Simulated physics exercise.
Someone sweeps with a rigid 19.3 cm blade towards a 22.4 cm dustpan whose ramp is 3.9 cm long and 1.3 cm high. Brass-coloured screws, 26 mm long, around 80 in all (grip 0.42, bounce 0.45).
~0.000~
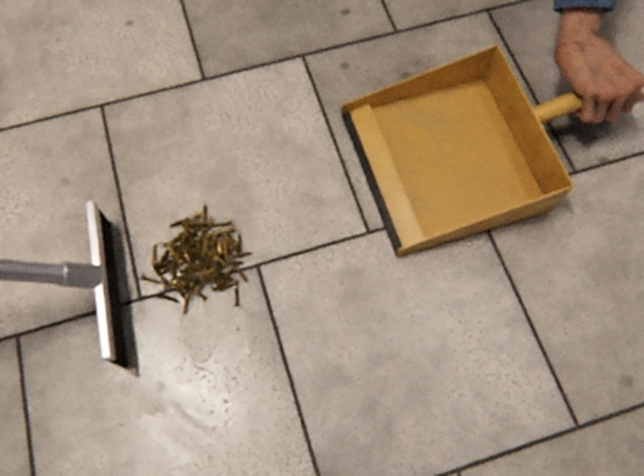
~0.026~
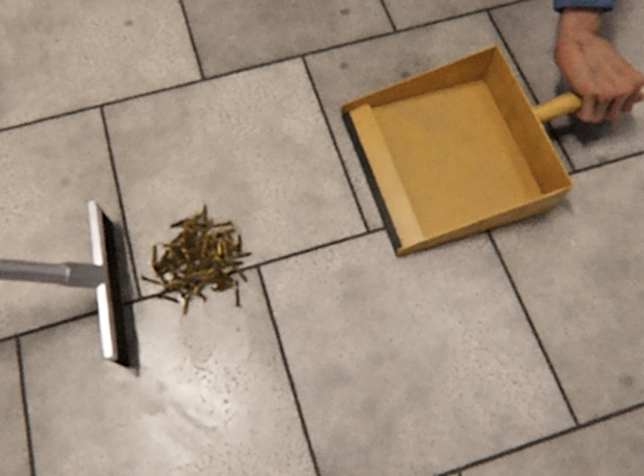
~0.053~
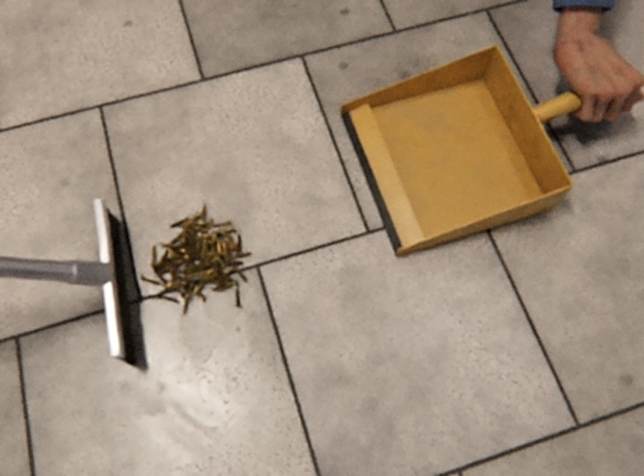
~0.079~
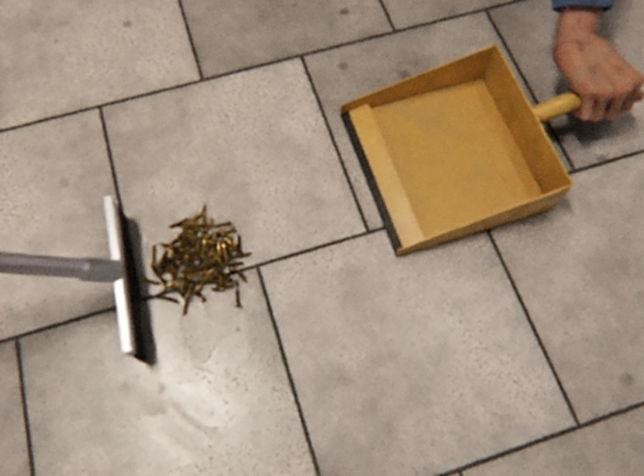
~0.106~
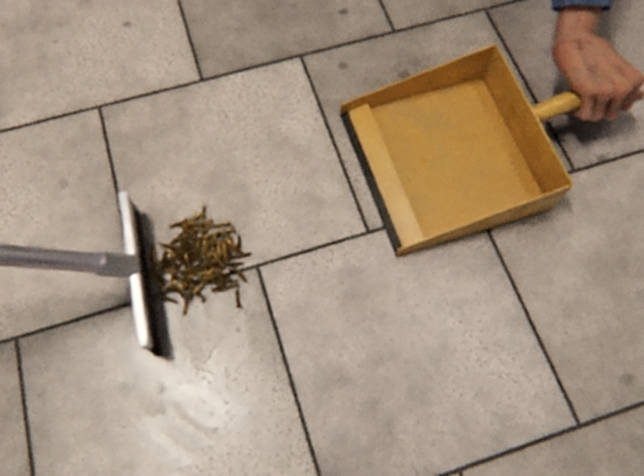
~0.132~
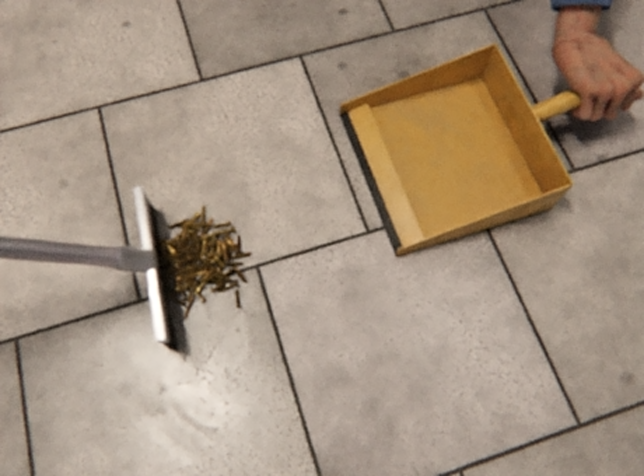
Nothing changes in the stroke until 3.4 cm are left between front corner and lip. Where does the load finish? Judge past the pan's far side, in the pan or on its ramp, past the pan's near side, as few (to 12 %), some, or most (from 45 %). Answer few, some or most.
Far side few, pan some, near side few.
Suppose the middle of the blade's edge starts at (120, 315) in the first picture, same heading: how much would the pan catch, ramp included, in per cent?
About 25 per cent.
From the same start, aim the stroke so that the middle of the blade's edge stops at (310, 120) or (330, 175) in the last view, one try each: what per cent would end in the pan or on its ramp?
About 10 and 30 per cent.
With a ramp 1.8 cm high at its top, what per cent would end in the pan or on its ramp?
Then about 20 per cent.
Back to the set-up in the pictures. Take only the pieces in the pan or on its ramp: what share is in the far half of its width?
Roughly 20 per cent.
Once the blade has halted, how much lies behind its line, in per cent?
Roughly 0 per cent.
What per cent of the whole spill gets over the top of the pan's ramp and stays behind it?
About 5 per cent.
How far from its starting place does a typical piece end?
Some 24 cm.
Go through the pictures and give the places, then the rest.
In the first frame, blade from (110, 357) to (94, 208), moved 0.0 cm, 0 of the pieces shifted so far; middle of the pieces at (197, 255); pan at (456, 157).
In the second frame, blade from (112, 356) to (95, 208), moved 0.3 cm, 0 of the pieces shifted so far; middle of the pieces at (197, 256).
In the third frame, blade from (119, 354) to (101, 206), moved 1.0 cm, 0 of the pieces shifted so far; middle of the pieces at (197, 256).
In the fourth frame, blade from (130, 350) to (111, 203), moved 2.3 cm, 0 of the pieces shifted so far; middle of the pieces at (196, 256).
In the fifth frame, blade from (146, 345) to (126, 199), moved 4.2 cm, 1 of the pieces shifted so far; middle of the pieces at (196, 256).
In the sixth frame, blade from (163, 339) to (141, 194), moved 6.1 cm, 19 of the pieces shifted so far; middle of the pieces at (196, 256); pan at (455, 156). Its pace works out near 0.74 m/s, heading 3 degrees away from the viewer's side.
After 0.31 s, middle of the blade 16 cm from the lip; 0 % over the lip, far side 0 %, near side 5 %.
After 0.42 s, middle of the blade 8 cm from the lip; 0 % over the lip, far side 0 %, near side 5 %.
After 0.67 s, middle of the blade 4 cm from the lip; 30 % over the lip, far side 0 %, near side 5 %.
By 1.7 s all is still; far side 0 %, pan 30 %, near side 5 %, in front of the lip or behind the blade 65 %.
